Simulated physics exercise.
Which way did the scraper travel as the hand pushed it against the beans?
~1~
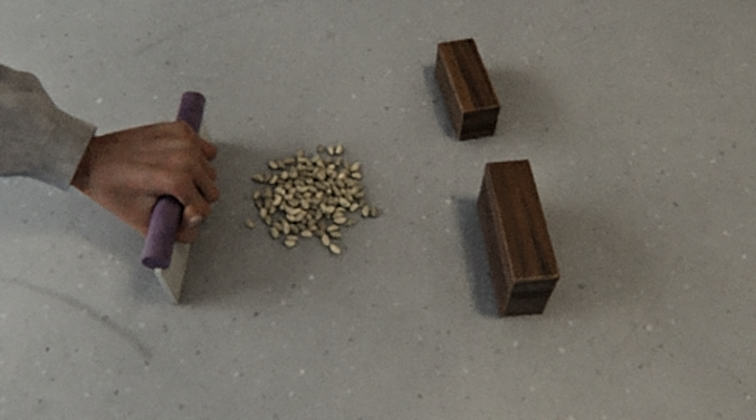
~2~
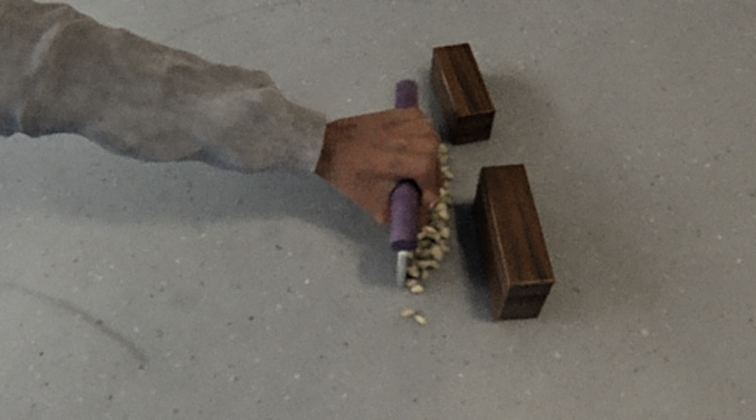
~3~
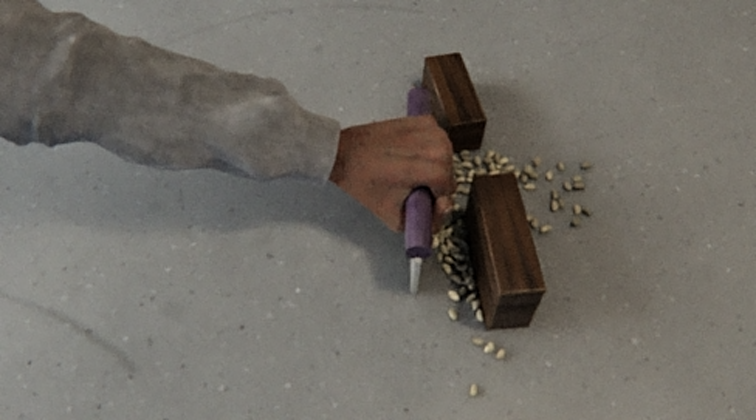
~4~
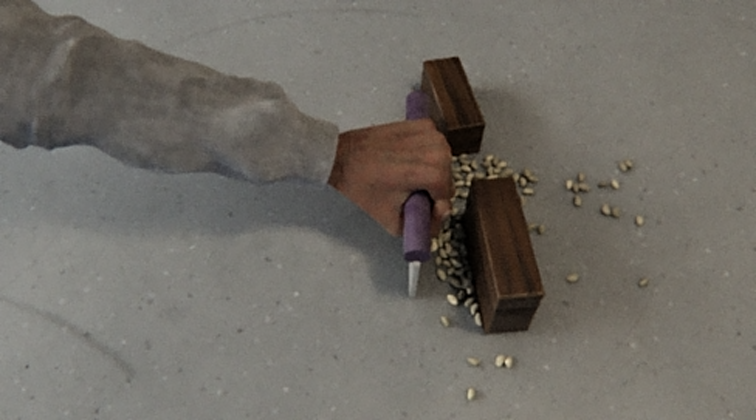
The scraper moved to the right, toward the wooden blocks.
